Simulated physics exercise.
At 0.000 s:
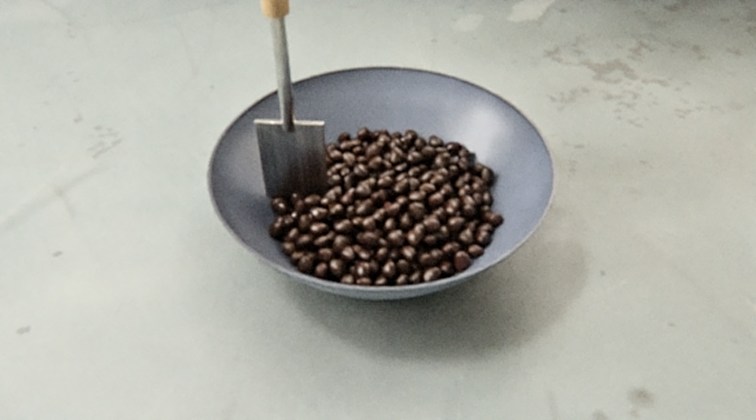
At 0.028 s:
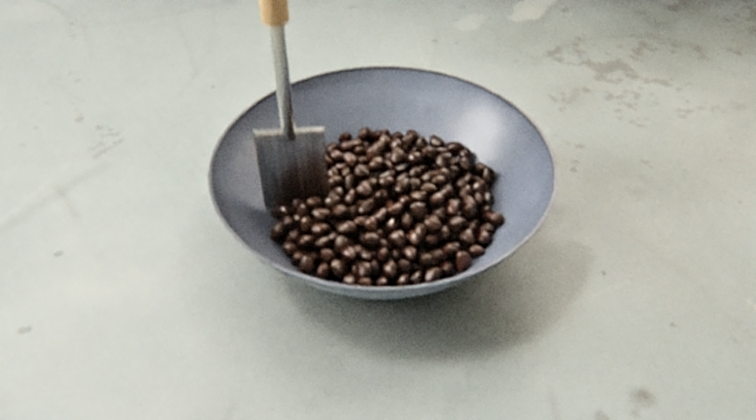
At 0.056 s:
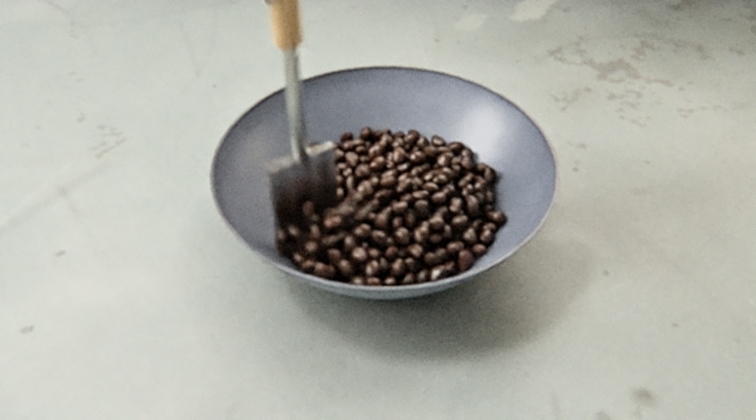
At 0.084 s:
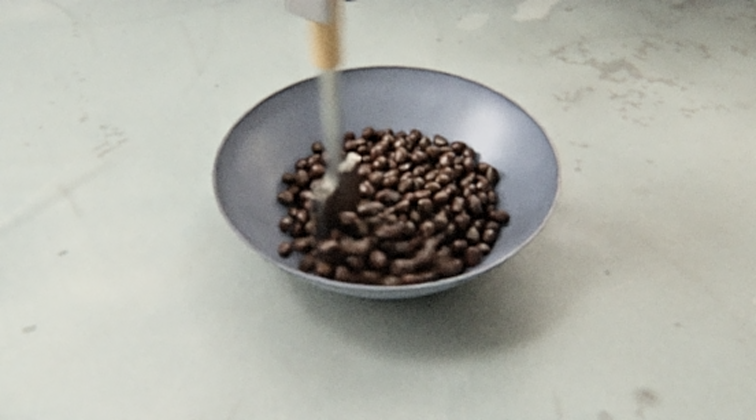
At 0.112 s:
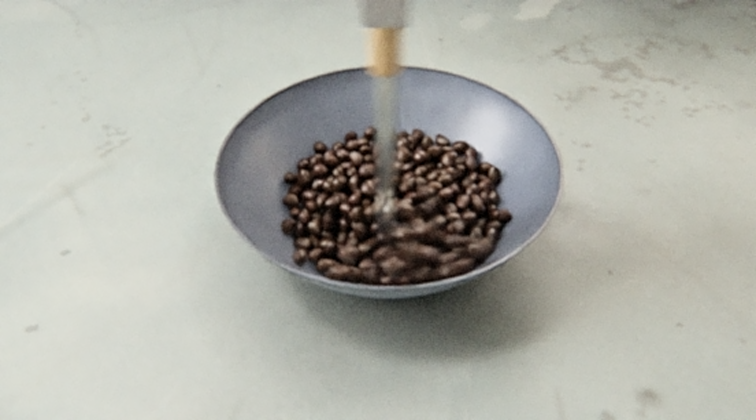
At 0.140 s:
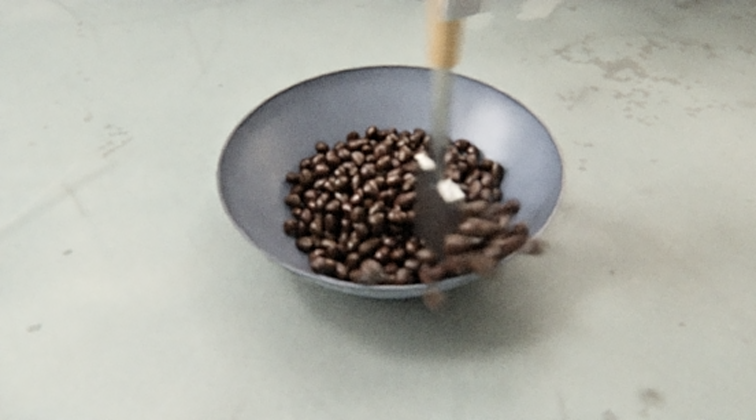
A spatula with a wooden handle, held upright by a gripper, sweeps from the left side of a blue-grey bowl through the dark beans along the near side to the right, pushing some up over the rim.
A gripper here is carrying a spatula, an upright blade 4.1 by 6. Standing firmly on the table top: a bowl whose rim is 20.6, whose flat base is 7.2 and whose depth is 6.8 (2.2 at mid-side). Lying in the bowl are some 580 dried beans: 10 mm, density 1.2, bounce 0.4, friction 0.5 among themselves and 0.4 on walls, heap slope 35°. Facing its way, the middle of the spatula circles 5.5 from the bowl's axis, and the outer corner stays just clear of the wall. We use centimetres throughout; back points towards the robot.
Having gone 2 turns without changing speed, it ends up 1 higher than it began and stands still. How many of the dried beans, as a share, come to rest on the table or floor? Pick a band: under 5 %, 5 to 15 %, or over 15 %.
Over 15 %.
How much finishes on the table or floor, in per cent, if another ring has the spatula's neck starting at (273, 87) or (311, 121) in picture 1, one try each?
10 and 25 %.
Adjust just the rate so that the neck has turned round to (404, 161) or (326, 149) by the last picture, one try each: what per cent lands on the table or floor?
Roughly 20 per cent on the first try and 5 per cent on the second.
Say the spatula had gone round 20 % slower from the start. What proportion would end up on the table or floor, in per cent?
In that case some 15 per cent.
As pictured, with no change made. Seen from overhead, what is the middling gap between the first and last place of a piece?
Distance: Close to 1 cm.
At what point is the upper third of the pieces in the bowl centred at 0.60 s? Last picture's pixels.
Centre estimate: (394, 197).
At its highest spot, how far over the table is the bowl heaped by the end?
About 5.0 cm.
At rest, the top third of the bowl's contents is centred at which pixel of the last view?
Close to (392, 198).
By 0.37 s, 353° round, highest piece 11 above the table; 485 in the bowl, 43 on the table or floor, 54 in flight or on the tool.
By 0.60 s, 224° round, highest piece 8 above the table; 459 in the bowl, 120 on the table or floor, 3 in flight or on the tool.
By 0.91 s, 0° round, highest piece 8 above the table; 457 in the bowl, 125 on the table or floor.
By 1.61 s, 0° round, highest piece 5 above the table; 457 in the bowl, 125 on the table or floor.
Final count, 457 in the bowl, 125 on the table or floor. That is 21 % on the table or floor.
